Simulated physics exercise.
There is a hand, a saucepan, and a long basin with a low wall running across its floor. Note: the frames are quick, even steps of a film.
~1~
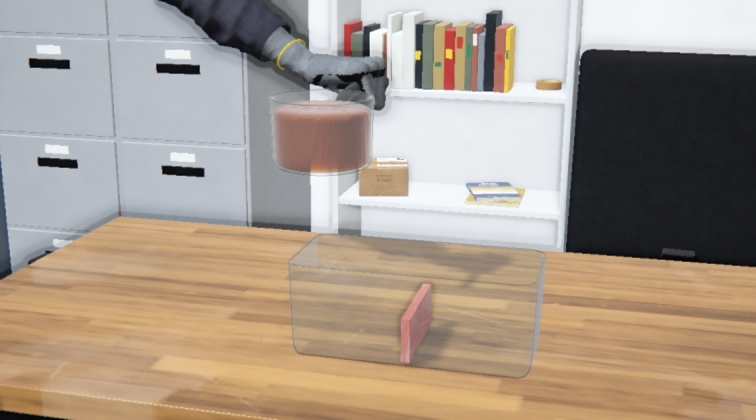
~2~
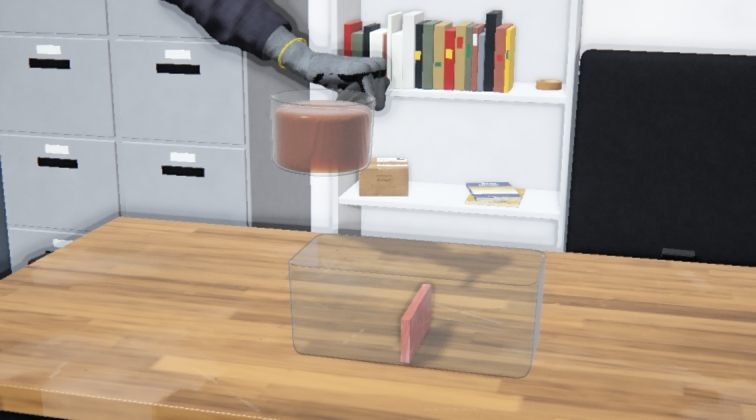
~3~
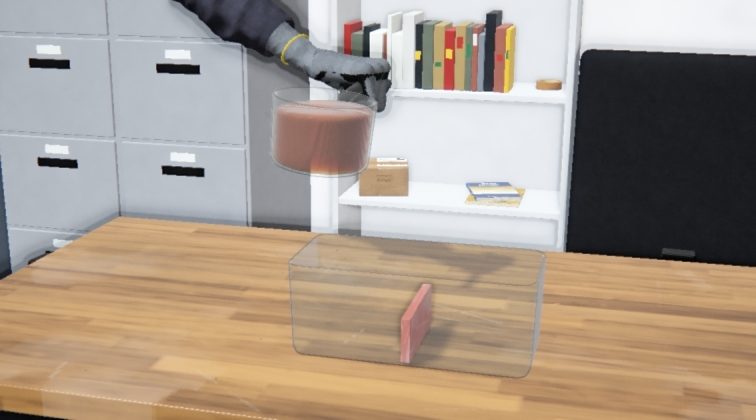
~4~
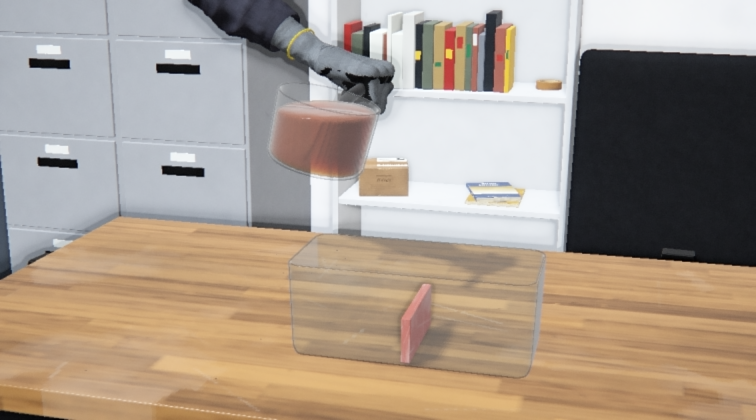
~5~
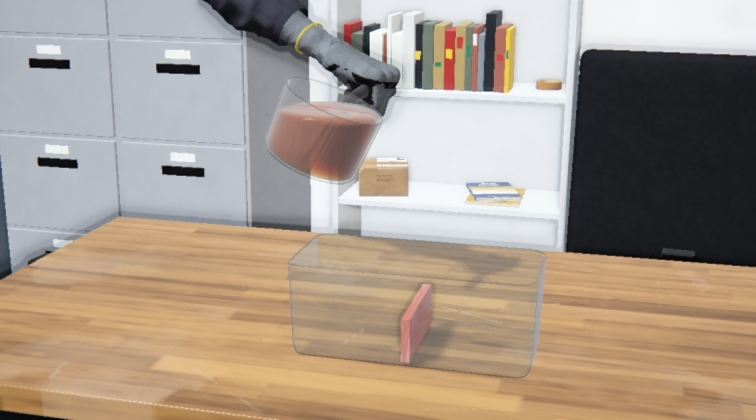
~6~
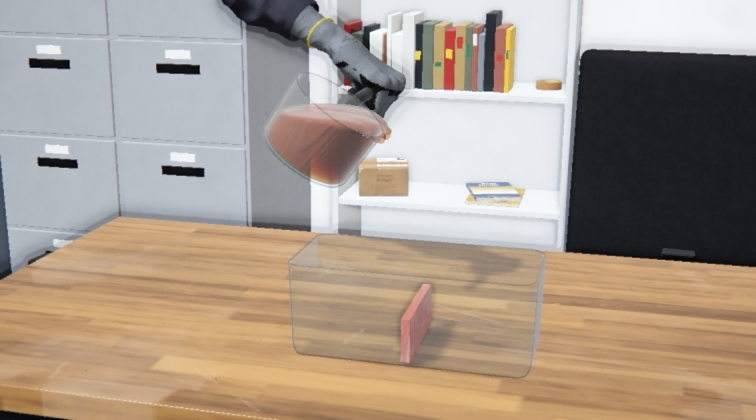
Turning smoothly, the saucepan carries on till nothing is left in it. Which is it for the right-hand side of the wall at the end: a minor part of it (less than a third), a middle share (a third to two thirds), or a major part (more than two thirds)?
After it calms, what's right of the wall is a middling share, one third to two thirds.
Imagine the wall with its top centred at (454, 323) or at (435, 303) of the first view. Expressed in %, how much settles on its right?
15 %, then 25 %.
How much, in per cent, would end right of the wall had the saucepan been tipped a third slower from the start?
I'd say close to 65 per cent.
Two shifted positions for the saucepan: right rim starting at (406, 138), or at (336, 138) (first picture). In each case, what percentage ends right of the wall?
The first gives 80 %, the second 5 %.
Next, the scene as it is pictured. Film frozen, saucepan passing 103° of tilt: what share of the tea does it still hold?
30 per cent or so.
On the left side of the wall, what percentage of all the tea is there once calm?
Share: Roughly 45 %.
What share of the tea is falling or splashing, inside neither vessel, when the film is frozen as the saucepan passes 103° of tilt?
I'd say some 40 per cent of it.
A moment on, the saucepan is tipped right over and 30 per cent is still to pour, 3 is left of the wall and 26 right of it.
Next, the saucepan is tipped right over and 3 per cent is still to pour, 38 is left of the wall and 52 right of it.
Then the saucepan is tipped right over and 0 per cent is still to pour, 46 is left of the wall and 52 right of it.
Later the saucepan is tipped right over and 0 per cent is still to pour, 45 is left of the wall and 53 right of it.
At rest 45 per cent lies left of the wall, 53 right of it and 2 outside.
